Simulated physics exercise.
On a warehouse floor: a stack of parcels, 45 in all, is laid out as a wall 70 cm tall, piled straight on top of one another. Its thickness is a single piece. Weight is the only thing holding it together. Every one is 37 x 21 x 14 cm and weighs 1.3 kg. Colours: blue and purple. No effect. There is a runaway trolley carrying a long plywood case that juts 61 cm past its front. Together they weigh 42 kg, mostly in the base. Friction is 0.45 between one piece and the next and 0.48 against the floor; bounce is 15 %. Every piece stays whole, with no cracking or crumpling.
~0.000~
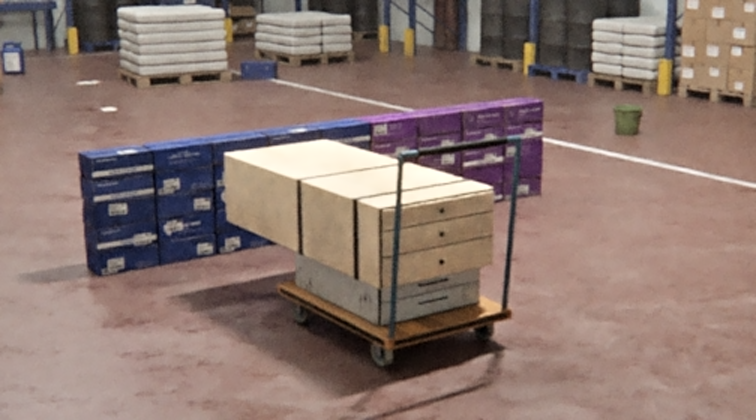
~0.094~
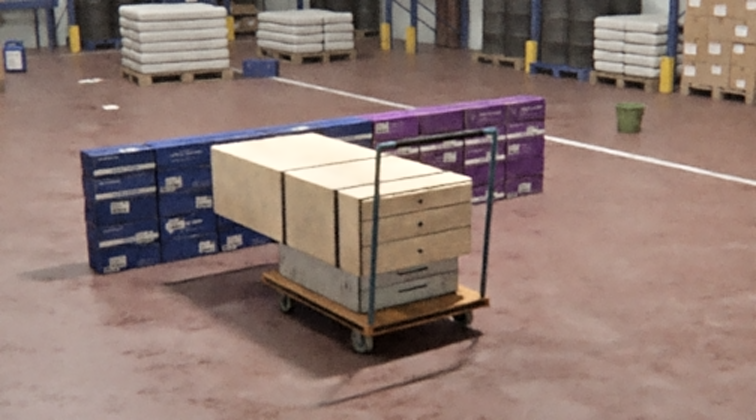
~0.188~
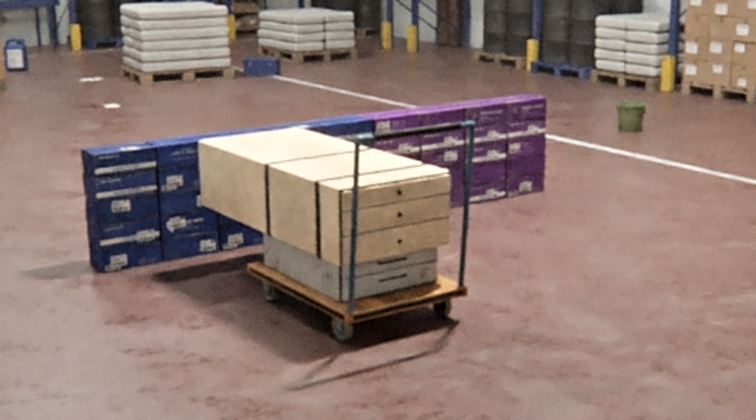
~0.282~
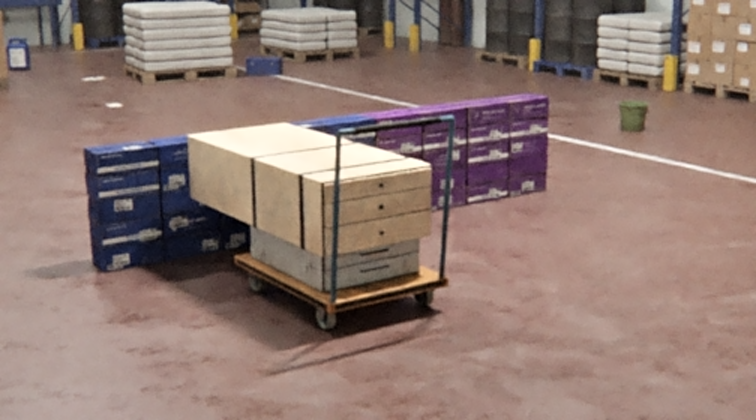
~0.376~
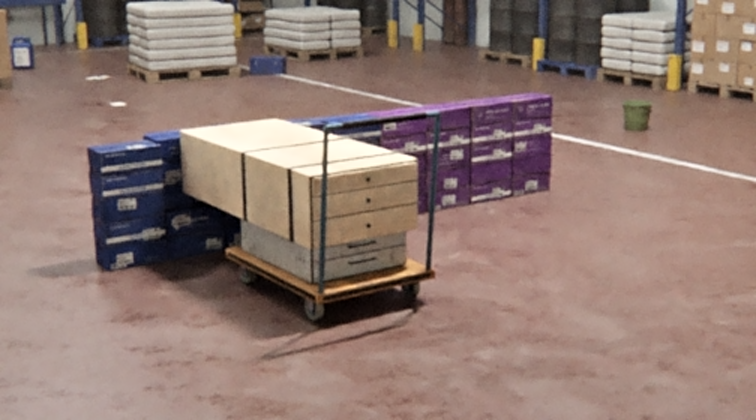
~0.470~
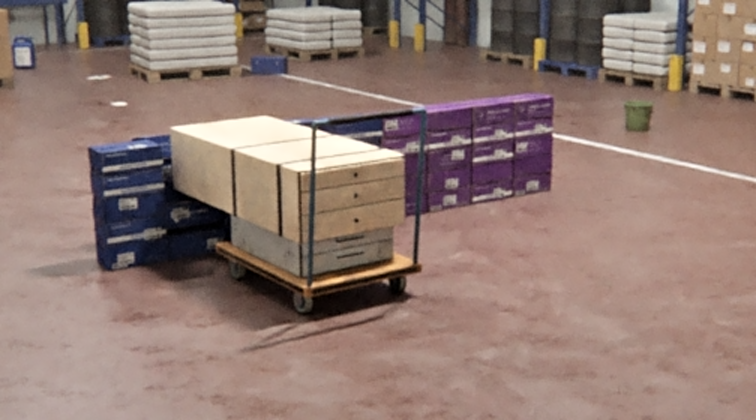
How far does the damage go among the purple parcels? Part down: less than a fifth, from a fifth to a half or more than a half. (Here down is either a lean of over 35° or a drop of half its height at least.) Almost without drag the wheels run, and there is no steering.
Below a fifth.
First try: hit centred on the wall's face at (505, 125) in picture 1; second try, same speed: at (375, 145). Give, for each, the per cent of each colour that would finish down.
Down by colour - purple: 30%, then 20%; blue: 0%, then 10%.
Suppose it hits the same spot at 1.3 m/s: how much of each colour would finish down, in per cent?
Share down, in per cent: Purple 0, blue 50.
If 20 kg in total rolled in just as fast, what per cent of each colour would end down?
Result: Purple 0 and blue 40 in a hundred.
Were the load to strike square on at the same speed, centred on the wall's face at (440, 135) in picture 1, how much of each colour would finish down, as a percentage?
Down at the end: Purple 40 percent, blue 0 percent.
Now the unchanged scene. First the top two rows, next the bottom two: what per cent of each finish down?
Top 30 per cent versus bottom 0 per cent.
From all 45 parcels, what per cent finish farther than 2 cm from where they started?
I make it 35 per cent.
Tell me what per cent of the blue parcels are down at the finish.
For blue, it's 40%.
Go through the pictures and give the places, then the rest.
In the first picture (each place is the centre of the face we see best), load (229, 176) 60 cm short of the wall; top purple parcel (395, 130); top blue parcel (184, 158); all as stacked.
Load (216, 168) 42 cm short of the wall; top purple parcel (397, 128), in the second picture.
Load (203, 162) 24 cm short of the wall; top purple parcel (398, 127), in the third picture.
Load (192, 156) 6 cm short of the wall; top purple parcel (400, 126), in the fourth picture.
Load (185, 151) 9 cm into the wall's line; top purple parcel (404, 125); 10 have shifted, in the fifth picture.
Load (175, 148) 21 cm into the wall's line; top purple parcel (406, 125); 14 have shifted, in the sixth picture.
By 0.70 s, load 52 cm past the wall's line, still rolling; none of the 20 purple parcels down (9 of 45 in all colours); top purple parcel unmoved; top blue parcel tilted 64°, 38 cm lower.
By 1.10 s, load 91 cm past the wall's line, still rolling; none of the 20 purple parcels down (9 of 45 in all colours); top purple parcel unmoved; top blue parcel on its side.
When it is over (2.5 s), load 1.14 m past the wall's line, stopped; none of the 20 purple parcels down (9 of 45 in all colours); top purple parcel unmoved; top blue parcel 56 cm lower. That is 0 per cent. In pixels of the last frame, middles, top purple parcel near (397, 123), top blue parcel near (75, 194).
